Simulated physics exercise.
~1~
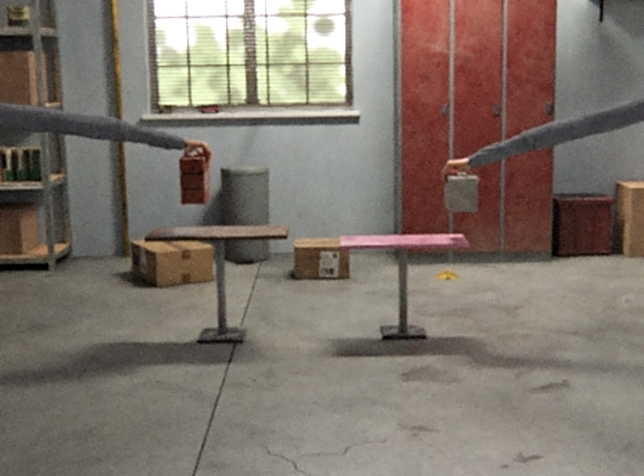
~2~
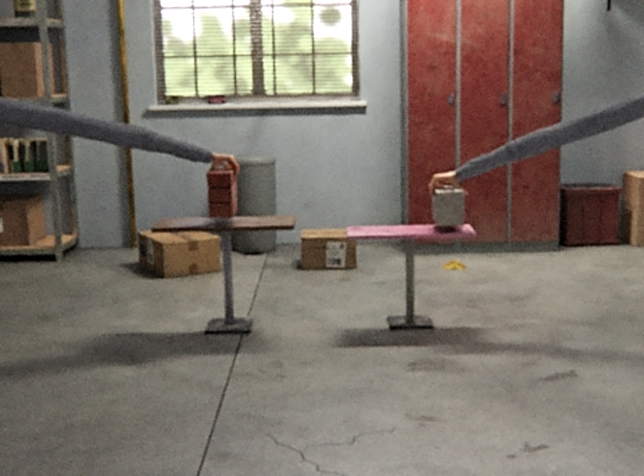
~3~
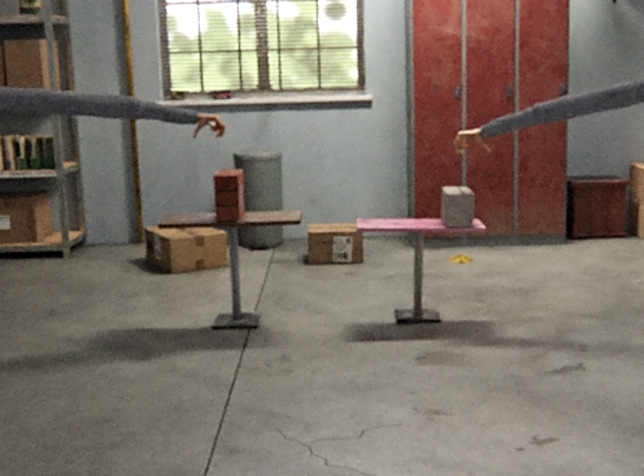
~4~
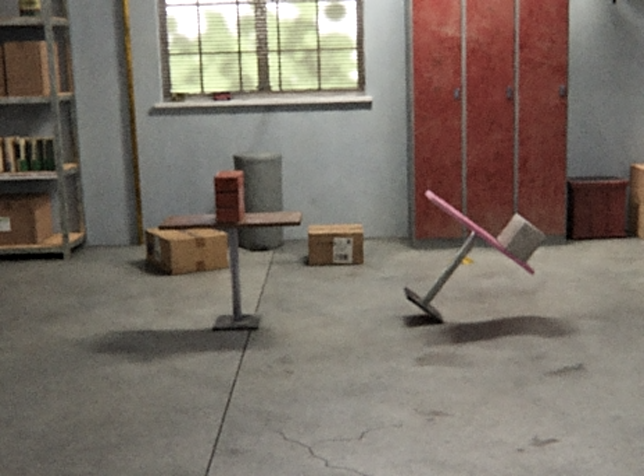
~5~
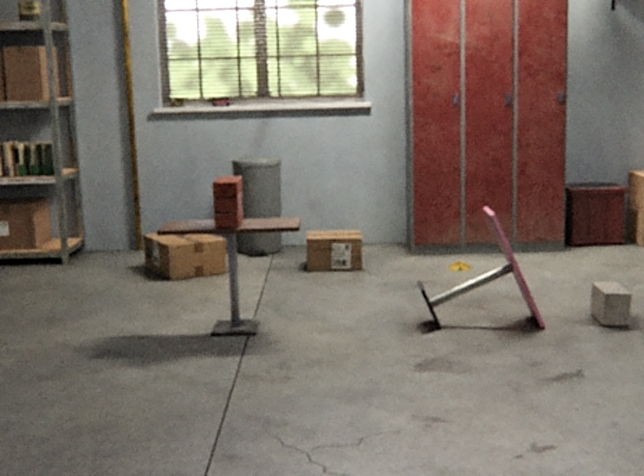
At first, two hands reach in from either side of a garage, the left holding red bricks above a brown-topped stand and the right holding a pale gray block above a pink-topped one. Both hands lower their loads, the bricks near the middle of the brown top and the block toward the right end of the pink one. The fingers then let go and the arms draw back. The pink stand tips over to the right, its foot lifting as the block slides down. Finally, the pink stand lies toppled with the block on the floor to its right, while the brown stand remains upright, still holding its bricks.
